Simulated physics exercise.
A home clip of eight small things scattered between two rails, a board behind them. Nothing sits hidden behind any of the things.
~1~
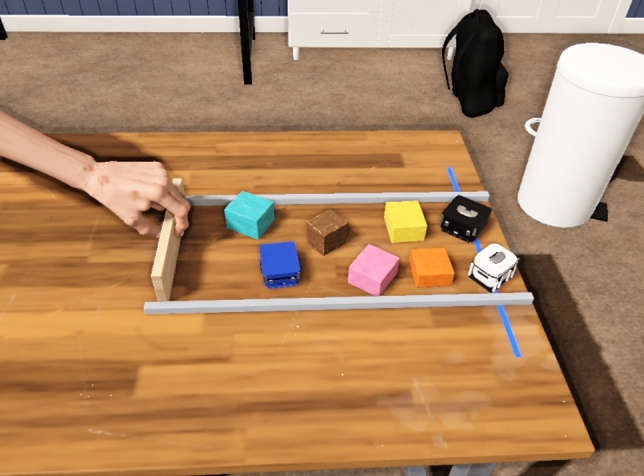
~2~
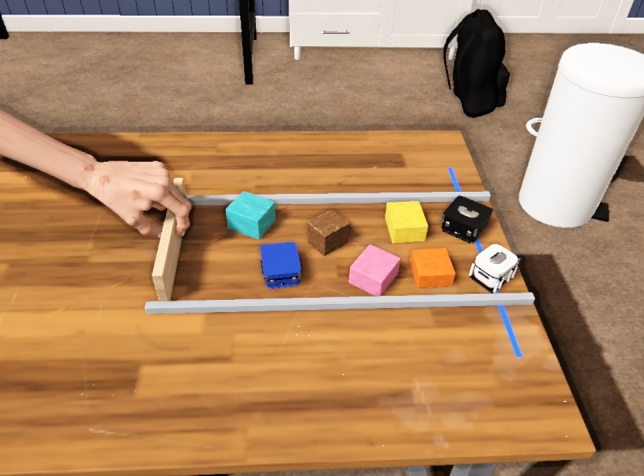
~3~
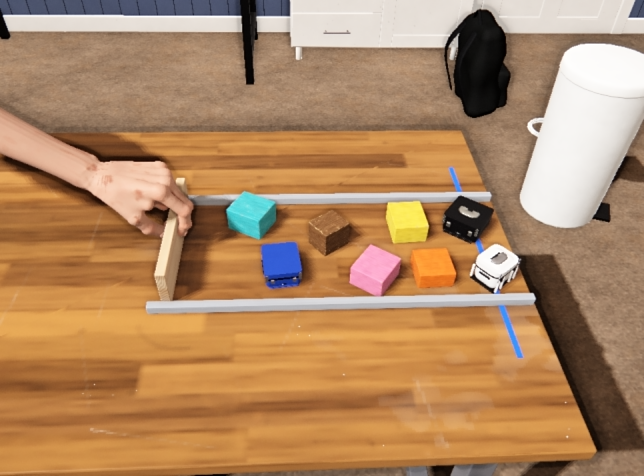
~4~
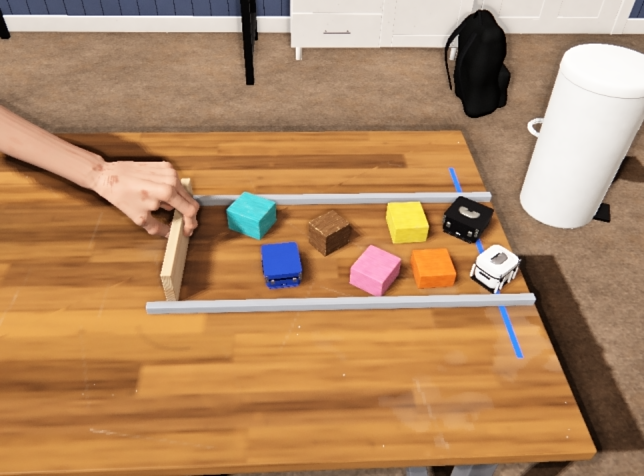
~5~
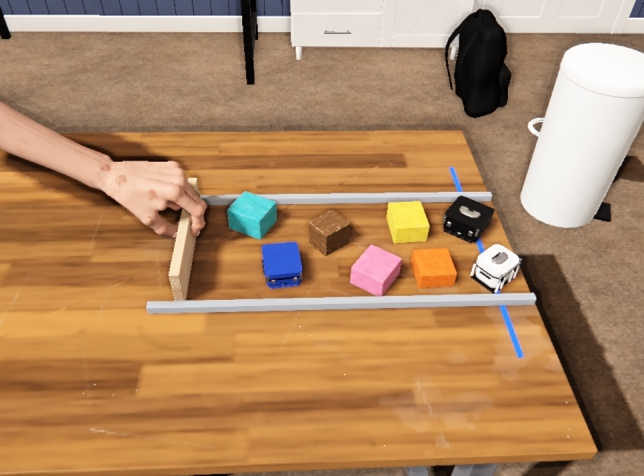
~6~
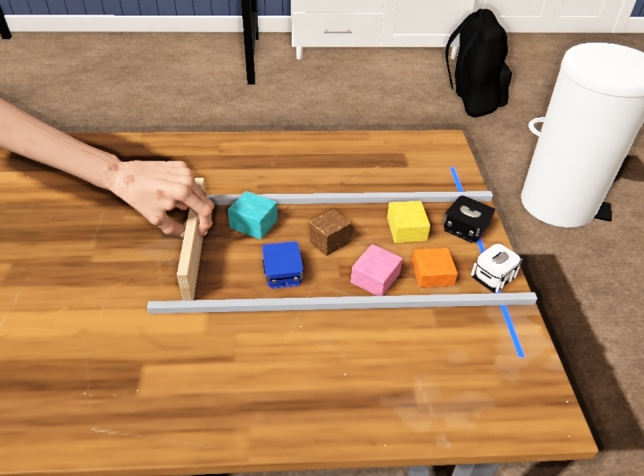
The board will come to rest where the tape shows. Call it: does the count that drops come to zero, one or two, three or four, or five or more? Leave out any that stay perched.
It comes to five or more.
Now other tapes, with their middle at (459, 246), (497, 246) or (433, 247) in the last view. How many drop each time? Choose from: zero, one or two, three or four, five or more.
Going through the tapes in order, the count is either three or four, then 5 or more, then three or four.
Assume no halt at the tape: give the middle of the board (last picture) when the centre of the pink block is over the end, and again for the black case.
About (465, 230), and about (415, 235) for the other.
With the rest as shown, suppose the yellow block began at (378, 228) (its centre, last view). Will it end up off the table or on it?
Starting there, it drops down in the end.
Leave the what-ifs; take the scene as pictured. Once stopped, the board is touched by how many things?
Contact count: 3.
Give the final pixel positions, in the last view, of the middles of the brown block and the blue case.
Close to (500, 231); the other close to (508, 263).
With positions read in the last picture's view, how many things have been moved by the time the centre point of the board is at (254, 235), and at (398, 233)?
One spot: 1. Other spot: 8.
Early on, none off yet; white case at rest near (496, 268); black case at rest near (468, 220); orange block at rest near (434, 267).
A while later, none off yet; white case moving near (502, 268); black case at rest near (468, 220); orange block travelled about its own width near (457, 262).
Further along, two off so far; white case down on the floor; black case on its side near (516, 246); orange block leaning a little near (532, 261).
Finally, the number that fall off is five or more; lost, pink block, yellow block, orange block, black case and white case.
